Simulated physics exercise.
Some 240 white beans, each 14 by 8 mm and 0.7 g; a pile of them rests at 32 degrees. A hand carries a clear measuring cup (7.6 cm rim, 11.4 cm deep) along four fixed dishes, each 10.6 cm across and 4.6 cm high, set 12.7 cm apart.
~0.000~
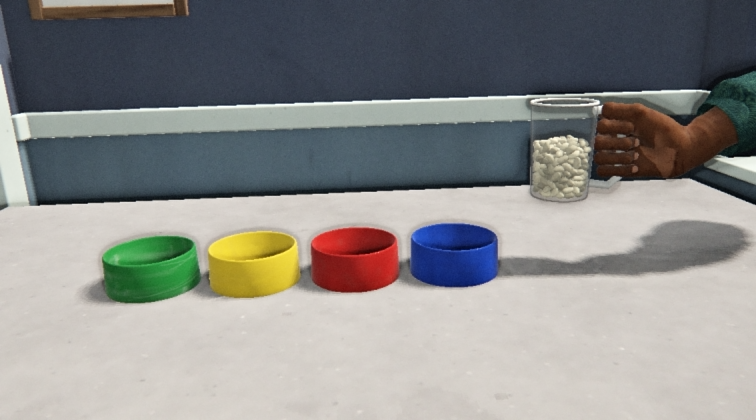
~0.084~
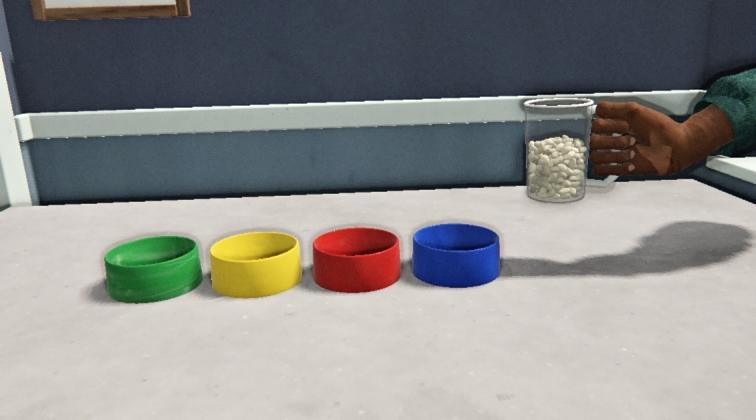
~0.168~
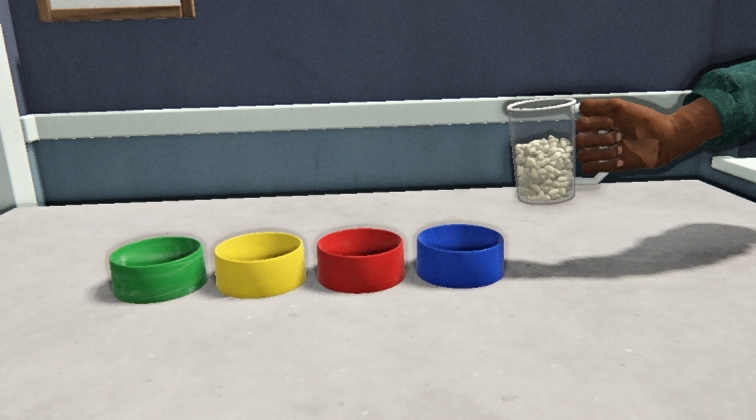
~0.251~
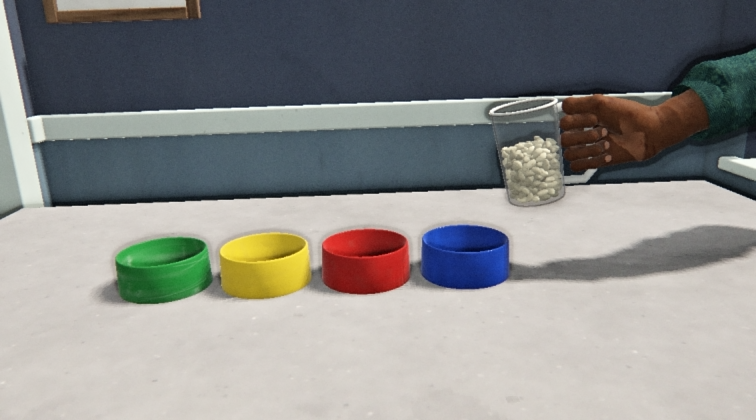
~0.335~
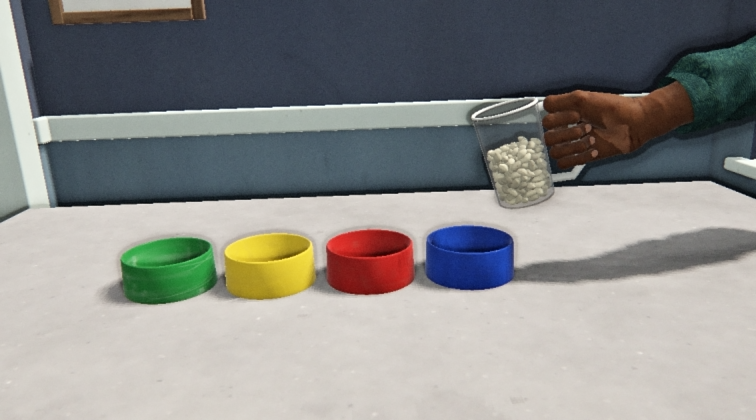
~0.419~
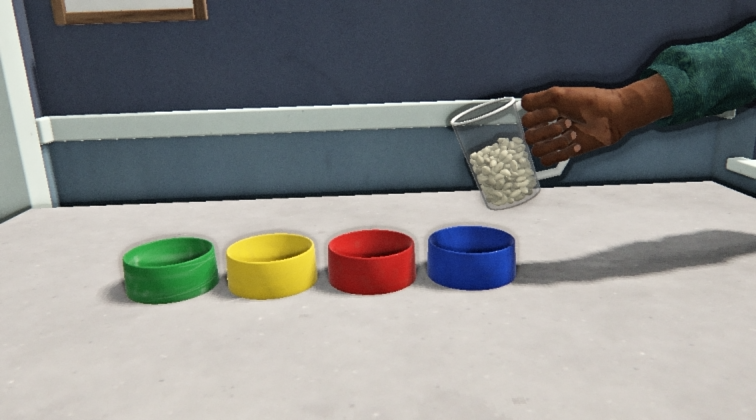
To begin with, a hand holds a clear measuring cup of white beans upright at the right, behind a row of green, yellow, red and blue dishes. The hand then moves the cup left toward the blue dish, steadily tilting its rim leftward as the beans stay inside.
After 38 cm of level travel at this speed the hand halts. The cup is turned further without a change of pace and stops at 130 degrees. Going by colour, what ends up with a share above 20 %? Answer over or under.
Red under, blue under, green under, yellow over, counter over.
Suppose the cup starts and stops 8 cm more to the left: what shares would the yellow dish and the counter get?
In that case yellow 0, counter 0.
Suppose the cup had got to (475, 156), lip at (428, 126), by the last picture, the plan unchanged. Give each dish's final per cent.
Red 0; blue 0; green 10; yellow 50.
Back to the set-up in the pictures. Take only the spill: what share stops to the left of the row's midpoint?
Some 100 per cent.
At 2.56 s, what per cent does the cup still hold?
Roughly 0 per cent.
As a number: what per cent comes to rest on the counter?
Some 50 per cent.
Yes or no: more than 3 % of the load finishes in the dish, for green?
Green yes.
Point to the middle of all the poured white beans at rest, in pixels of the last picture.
Around (231, 278).
After 1.31 s, tilt 71 degrees; cup holds 100 %.
Then, at 1.91 s, tilt 105 degrees; cup holds 95 %.
After 2.56 s, tilt 130 degrees; cup holds 0 %, green 10 %, yellow 40 %.
At rest (3.7 s), red 0 %, blue 0 %, green 10 %, yellow 40 %, counter 50 %.
